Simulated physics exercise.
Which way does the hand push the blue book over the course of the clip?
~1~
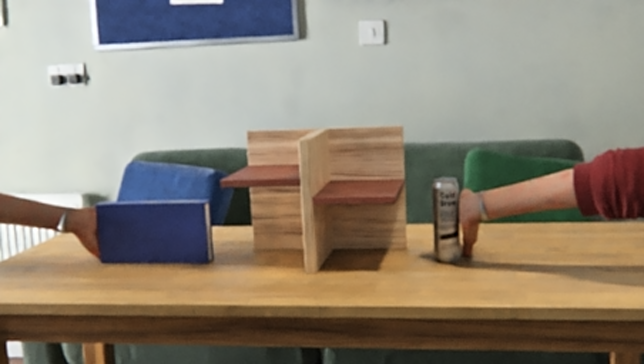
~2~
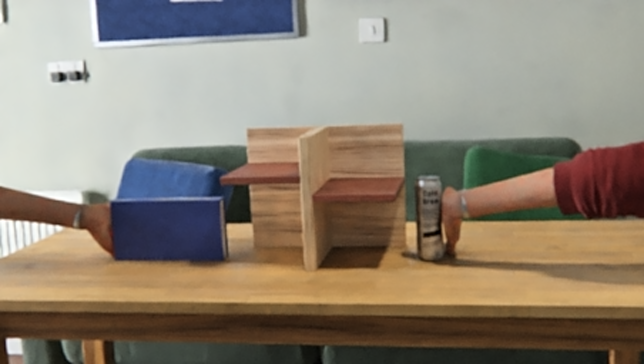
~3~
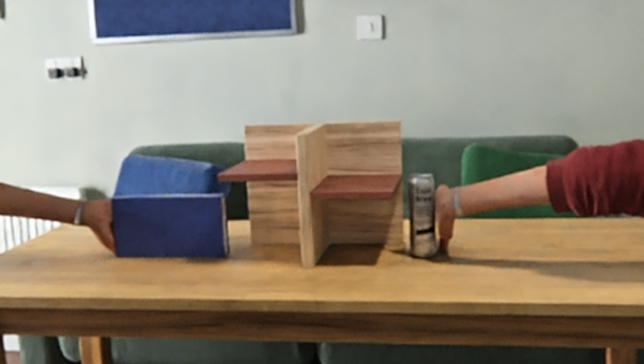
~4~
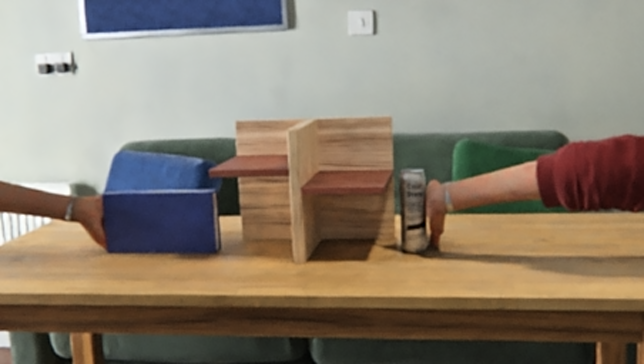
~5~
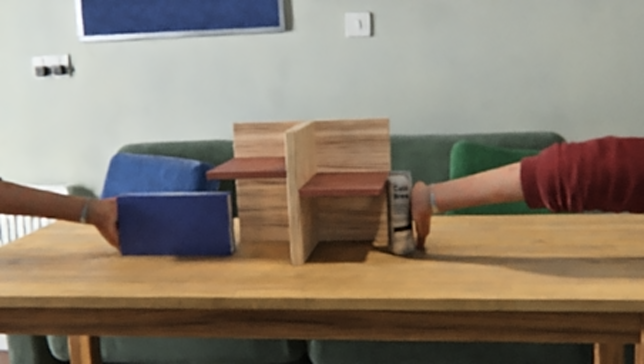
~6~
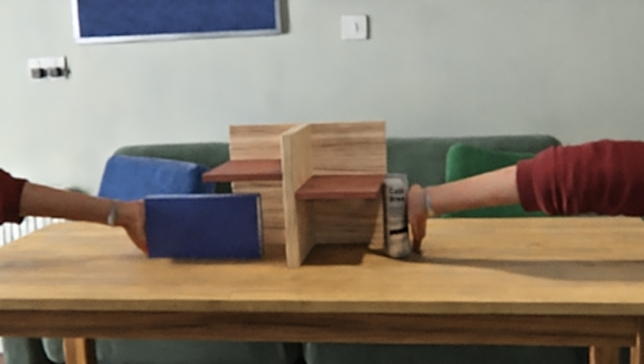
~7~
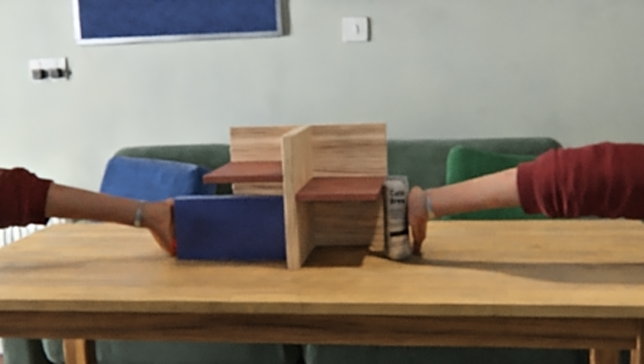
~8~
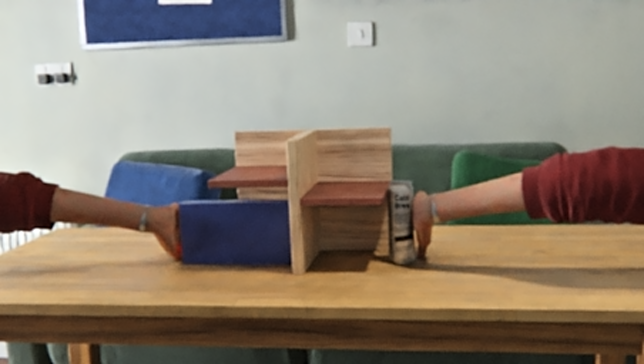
The hand pushes the blue book to the right, toward the middle panel of the rack.
A small wooden rack with a low reddish-brown shelf on each side of an upright middle panel stands on a wooden table, seen from the front by a slightly swaying camera, with a green sofa behind. At the left a hand holds a blue book on its side, and at the right another hand holds an upright pale can. The hands push both inward, the book to the right and the can to the left. The can stops at the edge of the right shelf and stays outside. The book keeps sliding, goes under the left shelf and ends against the middle panel.
